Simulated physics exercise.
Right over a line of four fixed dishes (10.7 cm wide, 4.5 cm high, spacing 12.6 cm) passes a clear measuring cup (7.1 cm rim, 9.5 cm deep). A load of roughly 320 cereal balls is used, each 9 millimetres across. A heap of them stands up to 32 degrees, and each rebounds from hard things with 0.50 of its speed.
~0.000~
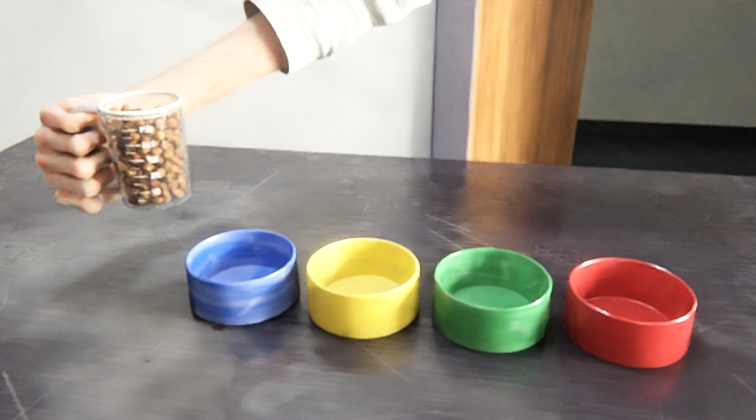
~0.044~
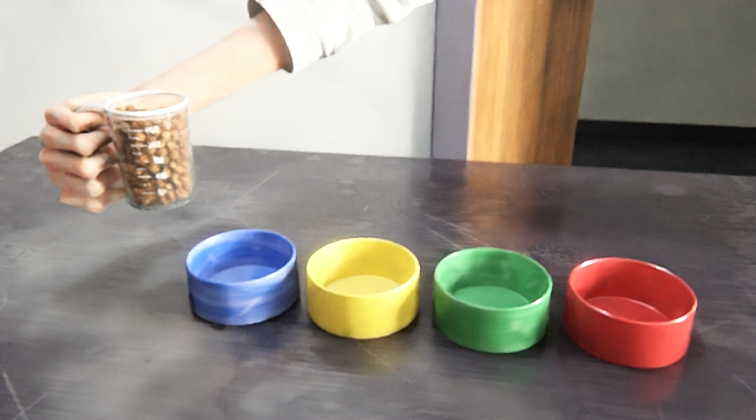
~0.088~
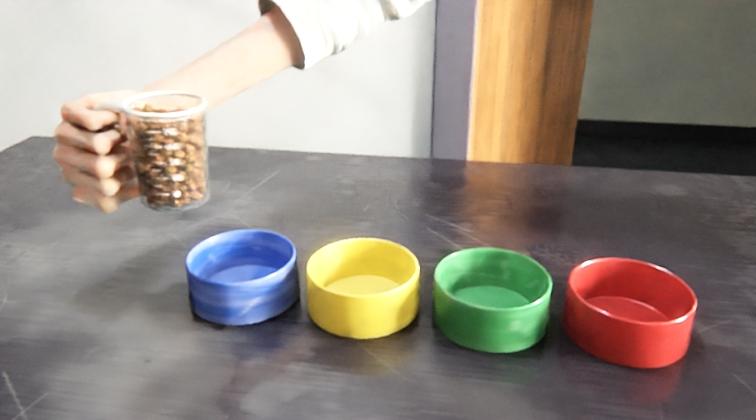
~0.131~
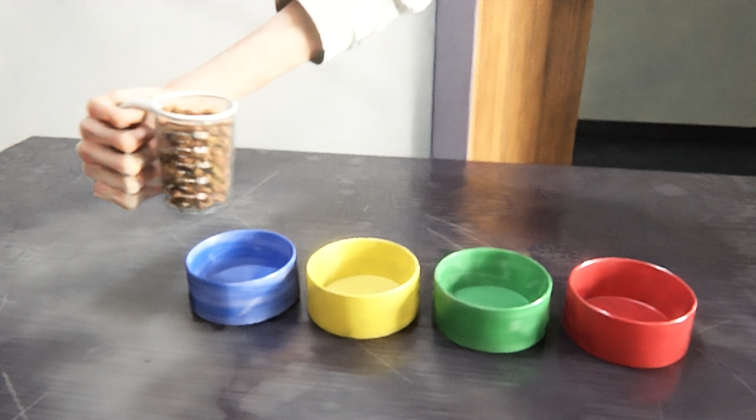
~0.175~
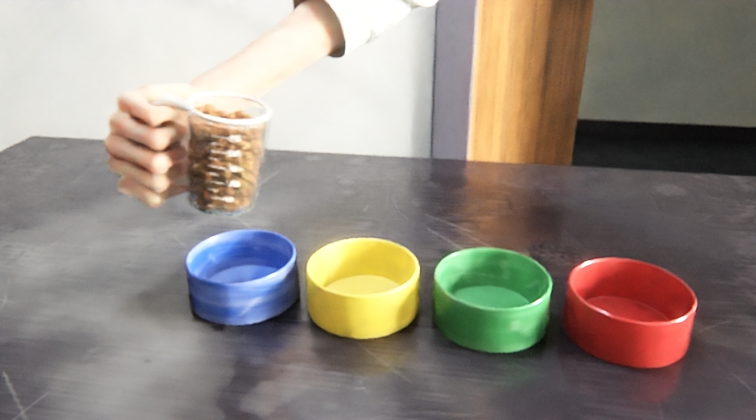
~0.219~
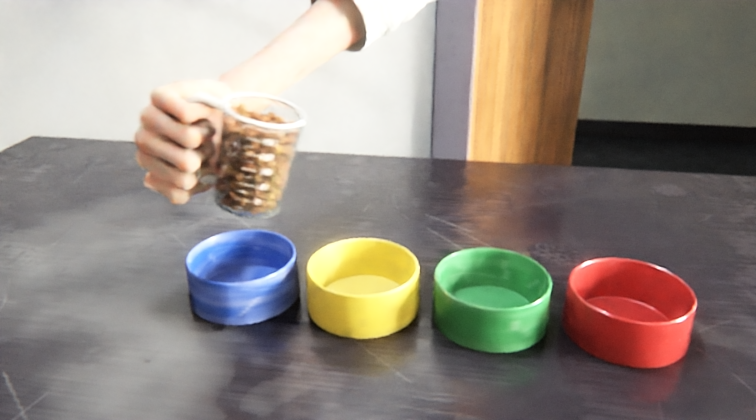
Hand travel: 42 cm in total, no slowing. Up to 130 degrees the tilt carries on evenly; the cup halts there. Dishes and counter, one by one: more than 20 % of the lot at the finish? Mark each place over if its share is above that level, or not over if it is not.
Red: Over, blue: Not over, green: Not over, yellow: Not over, counter: Not over.
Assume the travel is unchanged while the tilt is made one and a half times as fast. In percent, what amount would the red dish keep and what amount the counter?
In that case the red dish gets 60 and the counter gets 40.
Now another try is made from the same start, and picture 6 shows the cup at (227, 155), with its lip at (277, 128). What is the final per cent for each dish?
Red 80, blue 0, green 0, yellow 0.
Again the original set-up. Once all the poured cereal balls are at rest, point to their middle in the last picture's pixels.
Look around (646, 313) in the last picture.
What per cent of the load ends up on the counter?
The answer is roughly 15 per cent.
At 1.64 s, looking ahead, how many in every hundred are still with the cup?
0 per cent.
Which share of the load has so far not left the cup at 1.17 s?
It comes to about 85 percent.
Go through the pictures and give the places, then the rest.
Cup at (149, 151), tilt 0 degrees, lip at (177, 104), moved 0.0 cm; middle of the pieces at (153, 152); blue dish at (241, 255); yellow dish at (363, 266); green dish at (492, 277); red dish at (631, 289), in the first frame.
Cup at (155, 151), tilt 1 degrees, lip at (183, 105), moved 0.5 cm; middle of the pieces at (158, 152), in the second frame.
Cup at (171, 152), tilt 3 degrees, lip at (202, 107), moved 2.2 cm; middle of the pieces at (174, 153), in the third frame.
Cup at (196, 153), tilt 7 degrees, lip at (232, 111), moved 4.8 cm; middle of the pieces at (200, 155), in the fourth frame.
Cup at (226, 155), tilt 11 degrees, lip at (267, 116), moved 7.7 cm; middle of the pieces at (229, 157), in the fifth frame.
Cup at (256, 157), tilt 15 degrees, lip at (302, 122), moved 10.7 cm; middle of the pieces at (259, 159); blue dish at (241, 255); yellow dish at (363, 266); green dish at (492, 277); red dish at (631, 289). The cup turns about 95 degrees a second and travels 67 cm a second, in the sixth frame.
Then, at 0.79 s, tilt 69 degrees; cup holds 90 %.
After 1.17 s, tilt 105 degrees; cup holds 85 %, red 5 %.
After 1.64 s, tilt 130 degrees; cup holds 0 %, red 85 %.
In the end, at 2.4 s, red 85 %, blue 0 %, green 0 %, yellow 0 %, counter 15 %.
